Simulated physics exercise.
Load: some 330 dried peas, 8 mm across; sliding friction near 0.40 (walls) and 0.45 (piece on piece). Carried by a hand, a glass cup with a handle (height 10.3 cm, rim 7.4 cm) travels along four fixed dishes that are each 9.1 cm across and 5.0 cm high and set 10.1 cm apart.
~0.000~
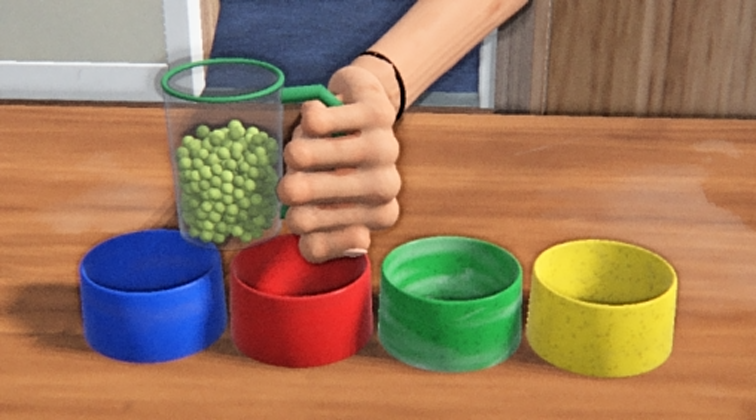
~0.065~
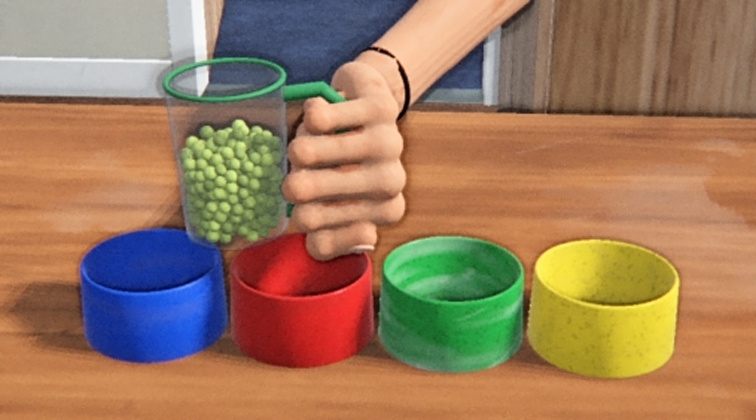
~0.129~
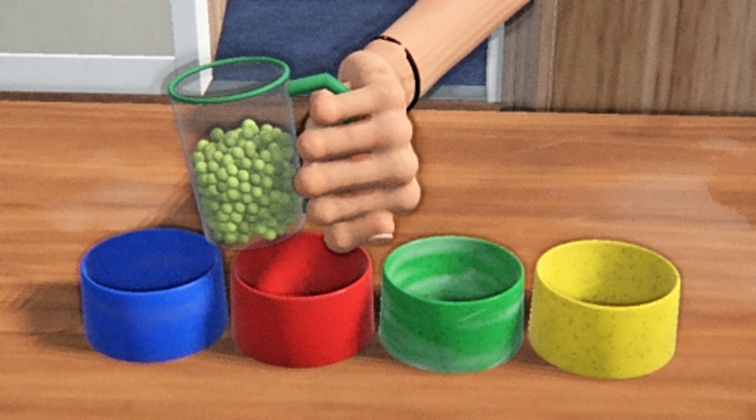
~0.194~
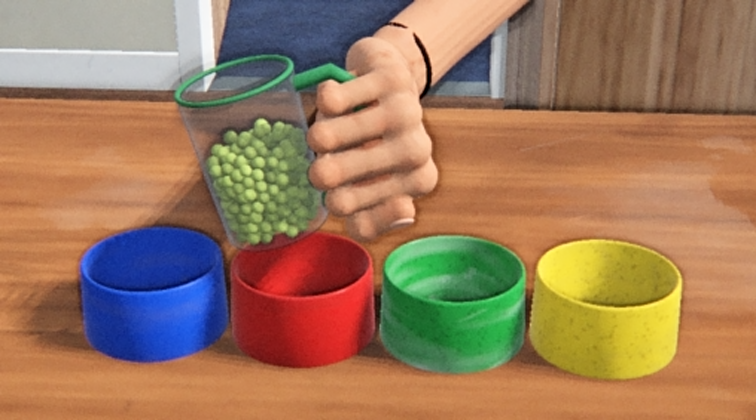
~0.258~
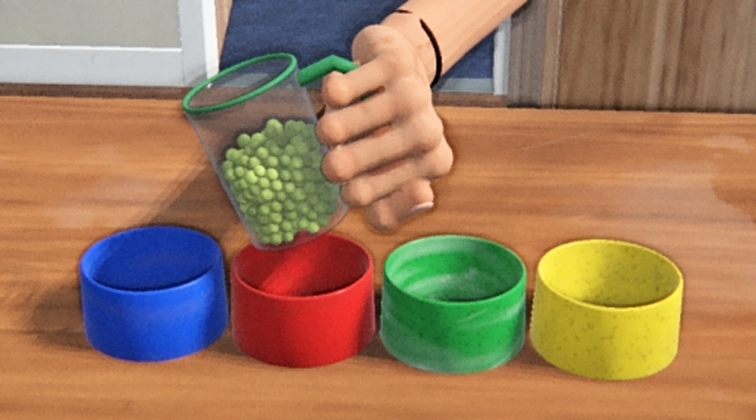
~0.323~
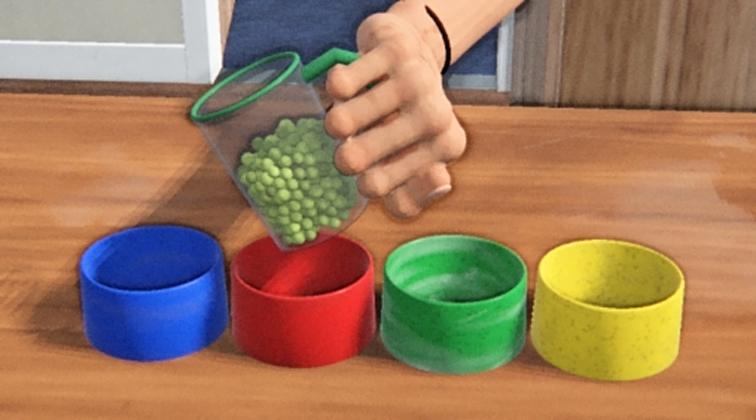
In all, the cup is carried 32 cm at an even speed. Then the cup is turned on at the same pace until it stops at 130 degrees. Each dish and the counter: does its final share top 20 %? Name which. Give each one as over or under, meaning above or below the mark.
Red: Under, blue: Under, green: Over, yellow: Under, counter: Under.
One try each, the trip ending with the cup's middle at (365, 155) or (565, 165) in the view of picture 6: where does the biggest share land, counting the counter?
First try: Red; second try: Green.
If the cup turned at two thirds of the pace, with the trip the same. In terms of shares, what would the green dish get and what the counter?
Green 50, counter 10.
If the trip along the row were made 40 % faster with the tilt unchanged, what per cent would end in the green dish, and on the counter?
Green: 40; counter: 10.
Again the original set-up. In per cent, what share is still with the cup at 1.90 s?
0 %.
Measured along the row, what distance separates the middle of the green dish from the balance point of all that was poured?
It ends up close to 2 cm toward the picture's left edge.
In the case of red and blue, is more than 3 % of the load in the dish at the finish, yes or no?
Checking red: It clears; checking blue: It falls short.
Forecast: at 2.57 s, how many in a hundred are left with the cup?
It comes out close to 0 per cent.
After 1.27 s, tilt 125 degrees; cup holds 60 %, red 10 %, green 25 %.
After 1.90 s, tilt 130 degrees; cup holds 0 %, red 10 %, green 85 %.
After 2.57 s, tilt 130 degrees; cup holds 0 %, red 10 %, green 85 %.
At rest (2.9 s), red 10 %, blue 0 %, green 85 %, yellow 0 %, counter 5 %.
